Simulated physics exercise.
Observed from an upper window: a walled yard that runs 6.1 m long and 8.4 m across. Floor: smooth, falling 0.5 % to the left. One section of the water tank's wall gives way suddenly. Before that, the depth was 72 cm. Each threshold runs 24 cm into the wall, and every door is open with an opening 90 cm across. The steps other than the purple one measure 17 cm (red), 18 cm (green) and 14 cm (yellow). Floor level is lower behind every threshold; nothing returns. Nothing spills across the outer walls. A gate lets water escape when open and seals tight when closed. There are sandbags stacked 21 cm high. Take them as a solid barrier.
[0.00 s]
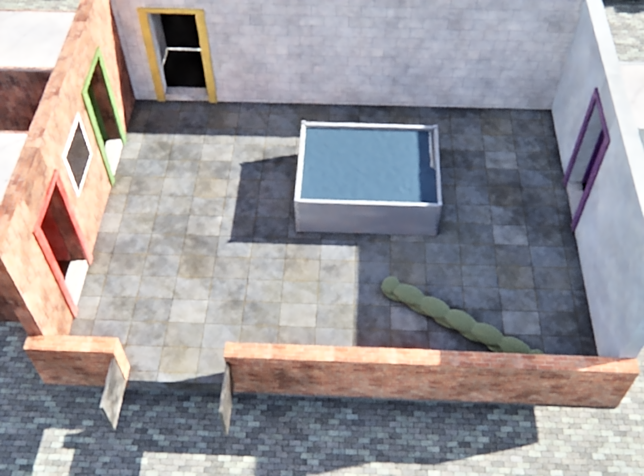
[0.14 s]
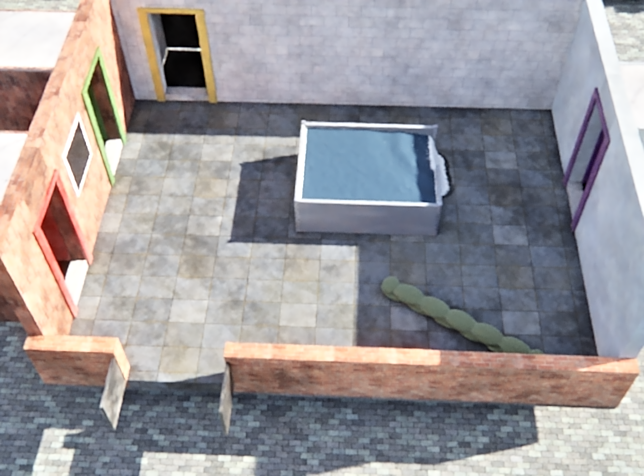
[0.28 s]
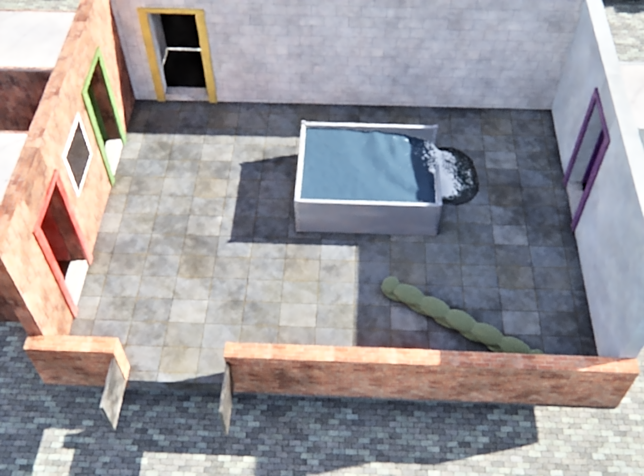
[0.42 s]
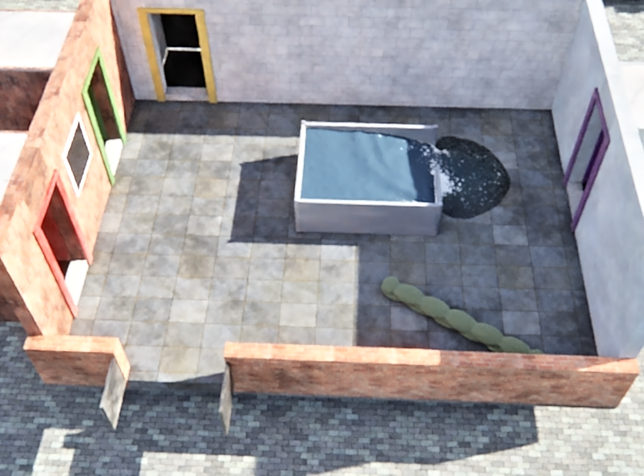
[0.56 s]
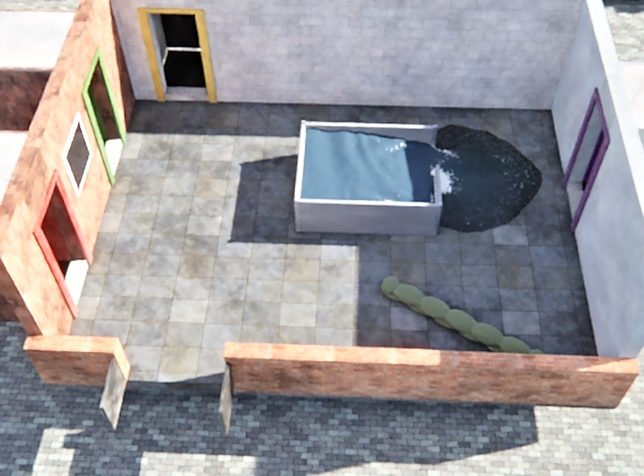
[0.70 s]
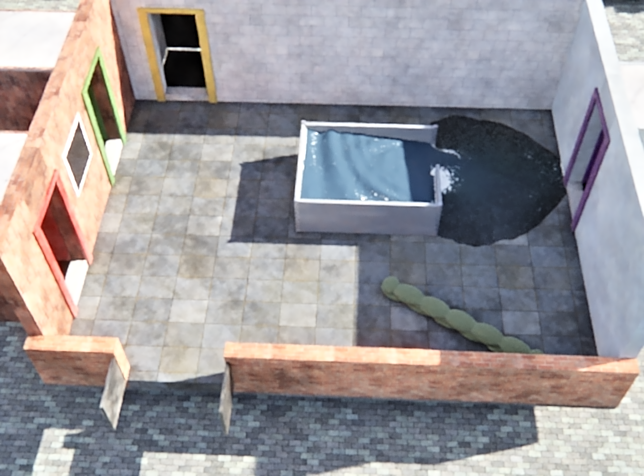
Walled yard with a raised water tank bursting at its right side, water pouring out and spreading across paving toward a purple-framed door.
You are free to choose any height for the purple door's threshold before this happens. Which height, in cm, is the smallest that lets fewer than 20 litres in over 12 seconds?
The smallest is roughly 25 cm.
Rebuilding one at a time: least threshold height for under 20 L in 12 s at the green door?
At the green door it takes roughly 5.5 centimetres.
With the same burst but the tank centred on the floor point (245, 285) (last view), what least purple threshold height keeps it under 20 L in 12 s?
At least some 17 centimetres tall.
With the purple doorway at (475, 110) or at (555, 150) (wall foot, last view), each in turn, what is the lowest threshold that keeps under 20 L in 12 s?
You'd want roughly 17 cm there first, then roughly 28 cm.
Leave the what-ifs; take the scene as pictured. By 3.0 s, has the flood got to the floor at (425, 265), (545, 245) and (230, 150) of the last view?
One by one: Clear, drenched, clear.
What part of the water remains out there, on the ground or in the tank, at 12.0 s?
Something like 96 per cent of it remains.
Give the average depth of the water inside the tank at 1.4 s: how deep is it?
Average depth: Approx. 53 cm.
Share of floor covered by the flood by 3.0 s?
Wet share: Around 25 %.
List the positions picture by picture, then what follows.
The first picture shows still water, 72 cm deep, in the water tank at (369, 165); the purple door at (584, 167) is dry.
In the second picture, the front is at (449, 190), 0.3 m from the gap at (432, 165); 0.2 m2 of floor is wet, 72 cm left at the back.
In the third picture, the gap is at (432, 168), the front 0.8 m out at (475, 181); the back of the water tank holds 72 cm.
In the fourth picture, the front is at (505, 185), 1.4 m from the gap at (432, 169); 1.9 m2 of floor is wet, 72 cm left at the back.
In the fifth picture, the front is at (537, 181), 2.0 m from the gap at (432, 168); 3.4 m2 of floor is wet, 72 cm left at the back.
In the sixth picture, water pours out at (432, 168) and has run 2.4 m, to (564, 189); about 4 cm deep outside, 70 cm at the back; 0.3 m in a straight line remain to the purple door at (584, 167).
After 1.4 s water covers 15 % of the floor, deepest (38 cm) near (442, 171); 27 cm at the purple door, 13 litres in over its 16 cm threshold.
After 3.0 s water covers 25 % of the floor, deepest (28 cm) near (547, 114); 25 cm at the purple door, 94 litres in over its 16 cm threshold.
After 12.0 s water covers 90 % of the floor, deepest (16 cm) near (61, 363); 8 cm at the purple door, 126 litres in over its 16 cm threshold.
At the purple door as built, the water arrived by 0.8 s and peaked near 30 cm at 1.8 s.
With a threshold of 21.5 cm, 43 litres would have come in within the 12 s; with 29.5 cm, 3 litres. So under 20 litres takes about 25 cm.
